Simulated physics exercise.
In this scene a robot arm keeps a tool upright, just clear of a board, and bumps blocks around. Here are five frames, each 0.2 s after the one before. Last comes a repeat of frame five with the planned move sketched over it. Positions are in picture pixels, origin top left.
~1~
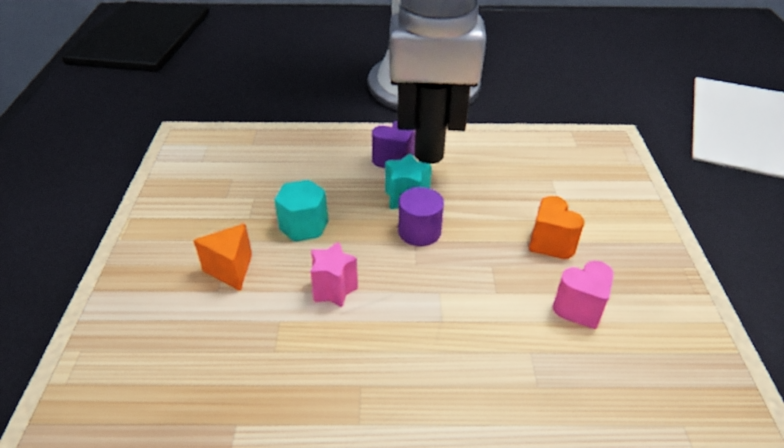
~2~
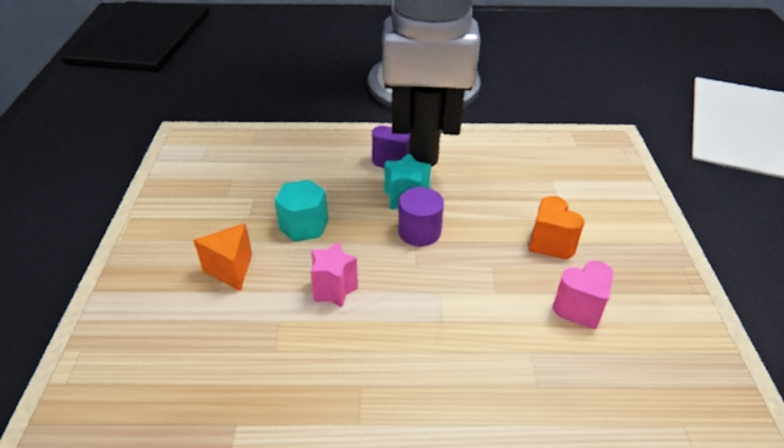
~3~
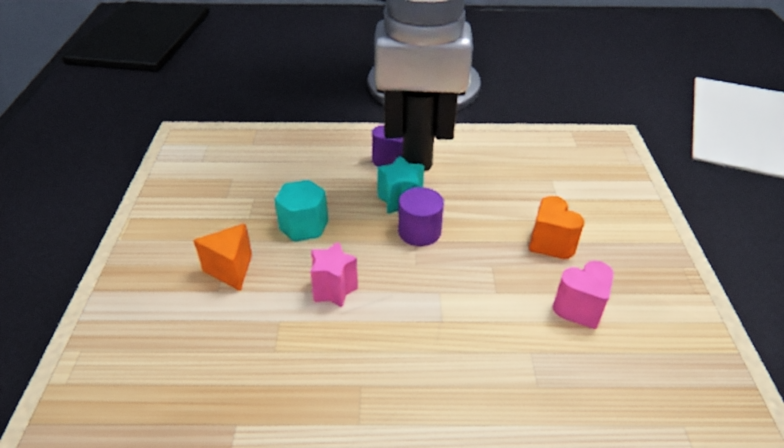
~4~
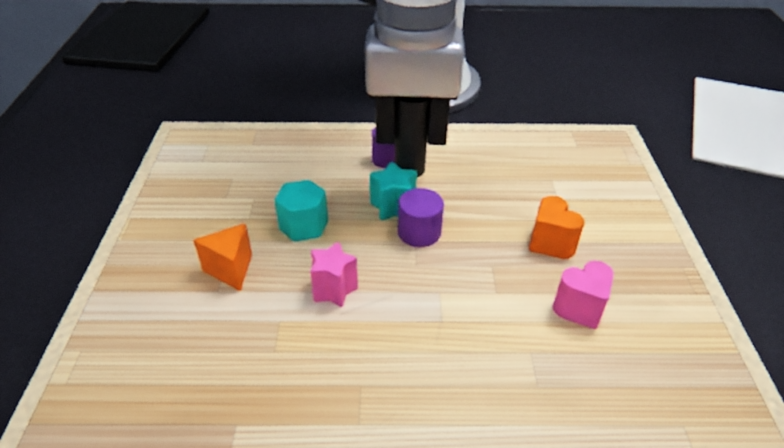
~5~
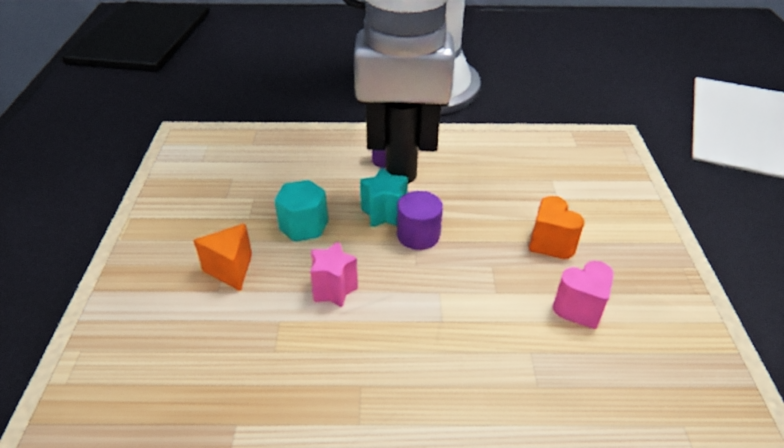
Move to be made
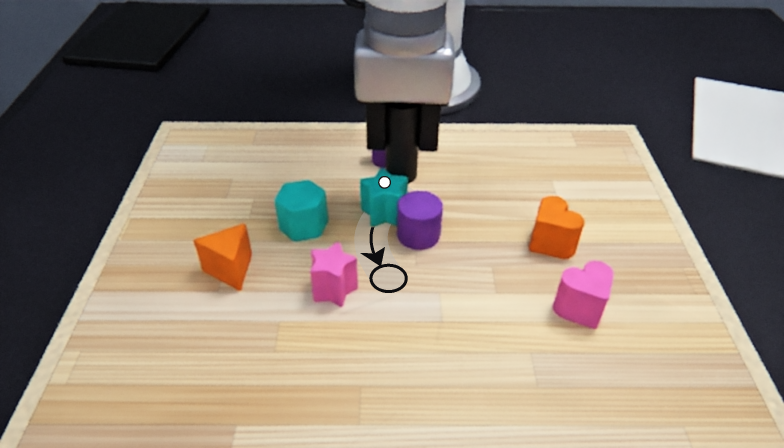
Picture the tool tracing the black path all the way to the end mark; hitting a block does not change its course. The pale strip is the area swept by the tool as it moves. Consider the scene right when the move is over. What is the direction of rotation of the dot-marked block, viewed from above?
Spin direction: Clockwise.
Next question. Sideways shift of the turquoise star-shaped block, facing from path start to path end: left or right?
Shifted right.
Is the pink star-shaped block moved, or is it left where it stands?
Here the pink star-shaped block moves off its spot.
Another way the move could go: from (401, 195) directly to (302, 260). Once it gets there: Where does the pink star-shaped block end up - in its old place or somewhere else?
It is shoved along.
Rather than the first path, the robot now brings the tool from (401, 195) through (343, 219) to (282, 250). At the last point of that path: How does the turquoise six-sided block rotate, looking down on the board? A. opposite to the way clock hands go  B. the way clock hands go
B - the way clock hands go.
Path on the board, from (401, 195) via (378, 218) and (372, 247), ending at (389, 278); the dot is on the turquoise star-shaped block.
On the path given first. One third of the way, tool at (377, 198); turquoise star-shaped block at (358, 206).
Two thirds of the way, tool at (372, 227); turquoise star-shaped block at (342, 231), turned 20° clockwise.
At the end, tool at (389, 258); pink star-shaped block at (323, 266); turquoise star-shaped block at (342, 237), turned 50° clockwise; purple circular block in place.
